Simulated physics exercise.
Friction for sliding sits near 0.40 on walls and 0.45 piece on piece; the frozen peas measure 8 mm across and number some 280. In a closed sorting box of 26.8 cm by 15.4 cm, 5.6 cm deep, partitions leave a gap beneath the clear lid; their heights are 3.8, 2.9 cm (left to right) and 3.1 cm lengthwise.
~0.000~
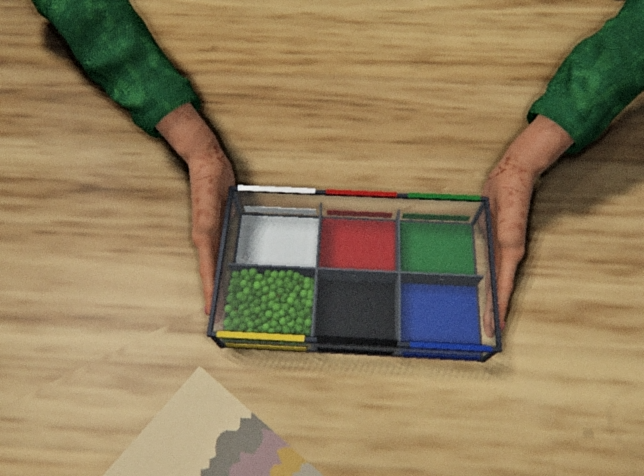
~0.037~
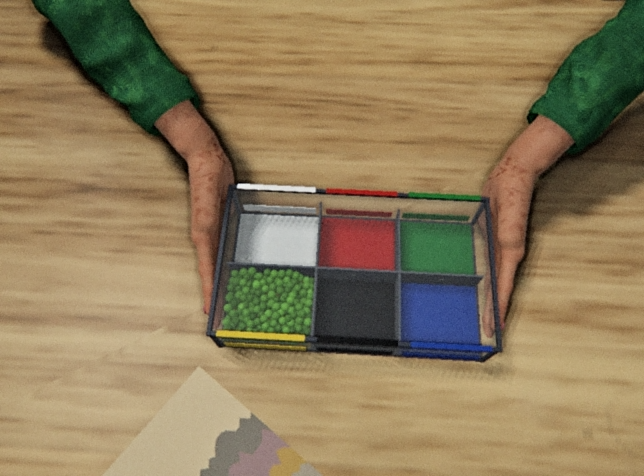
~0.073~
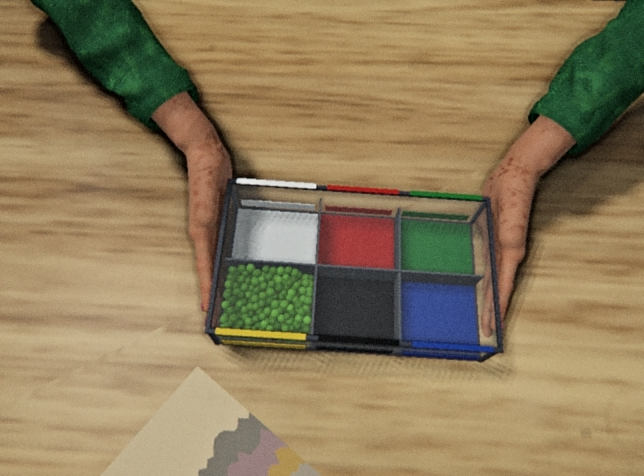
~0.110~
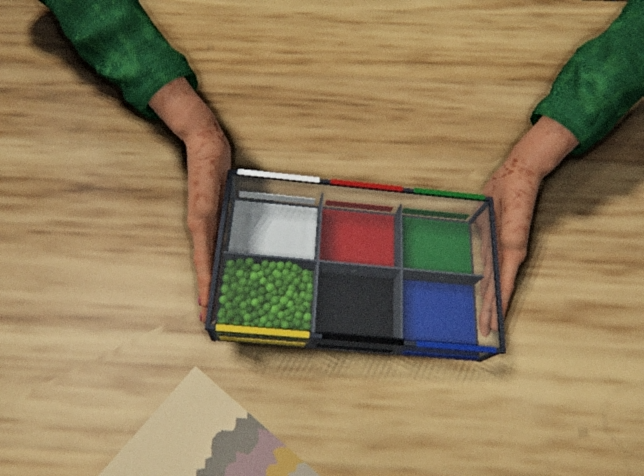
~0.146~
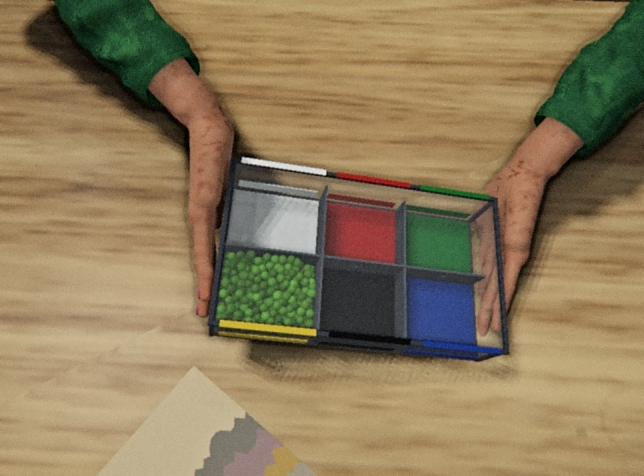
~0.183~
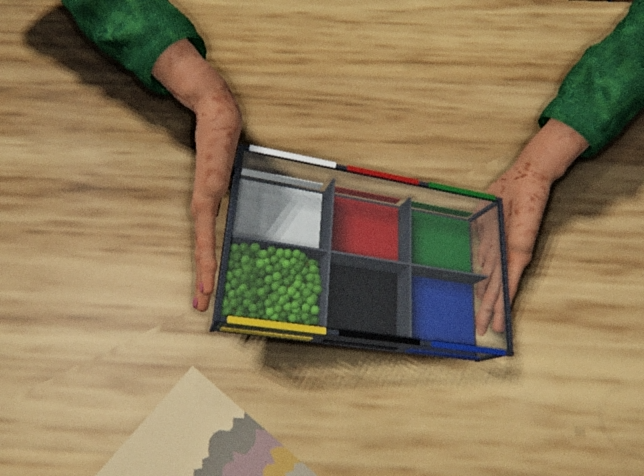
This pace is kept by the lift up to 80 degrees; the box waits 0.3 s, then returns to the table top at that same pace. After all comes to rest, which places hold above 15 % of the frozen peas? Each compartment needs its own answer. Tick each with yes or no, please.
Red compartment - no; blue compartment - yes; green compartment - no; yellow compartment - yes; white compartment - no; black compartment - no.
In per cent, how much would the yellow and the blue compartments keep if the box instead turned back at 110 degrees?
You'd see yellow with 55 % and blue with 30 %.
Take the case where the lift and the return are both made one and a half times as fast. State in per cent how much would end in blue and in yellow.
The blue compartment gets 40 % while the yellow one gets 45 %.
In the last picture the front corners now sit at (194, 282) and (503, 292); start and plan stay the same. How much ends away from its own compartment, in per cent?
That gives some 65 per cent.
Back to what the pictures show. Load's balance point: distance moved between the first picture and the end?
It moves around 7.5 centimetres.
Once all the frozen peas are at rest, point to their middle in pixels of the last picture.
Approximately (296, 316) in the last picture.
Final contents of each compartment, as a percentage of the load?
The red one ends with 0, blue 30, green 5, yellow 65, white 0 and black 5 per cent.
After 0.85 s, tilt 80 degrees; blue 20 %, yellow 70 %, black 5 %.
After 1.29 s, tilt 44 degrees; blue 30 %, green 5 %, yellow 65 %.
Then, at 1.81 s, tilt 0 degrees; blue 30 %, green 5 %, yellow 65 %, black 5 %.
In the end, at 2.3 s, red 0 %, blue 30 %, green 5 %, yellow 65 %, white 0 %, black 5 %.
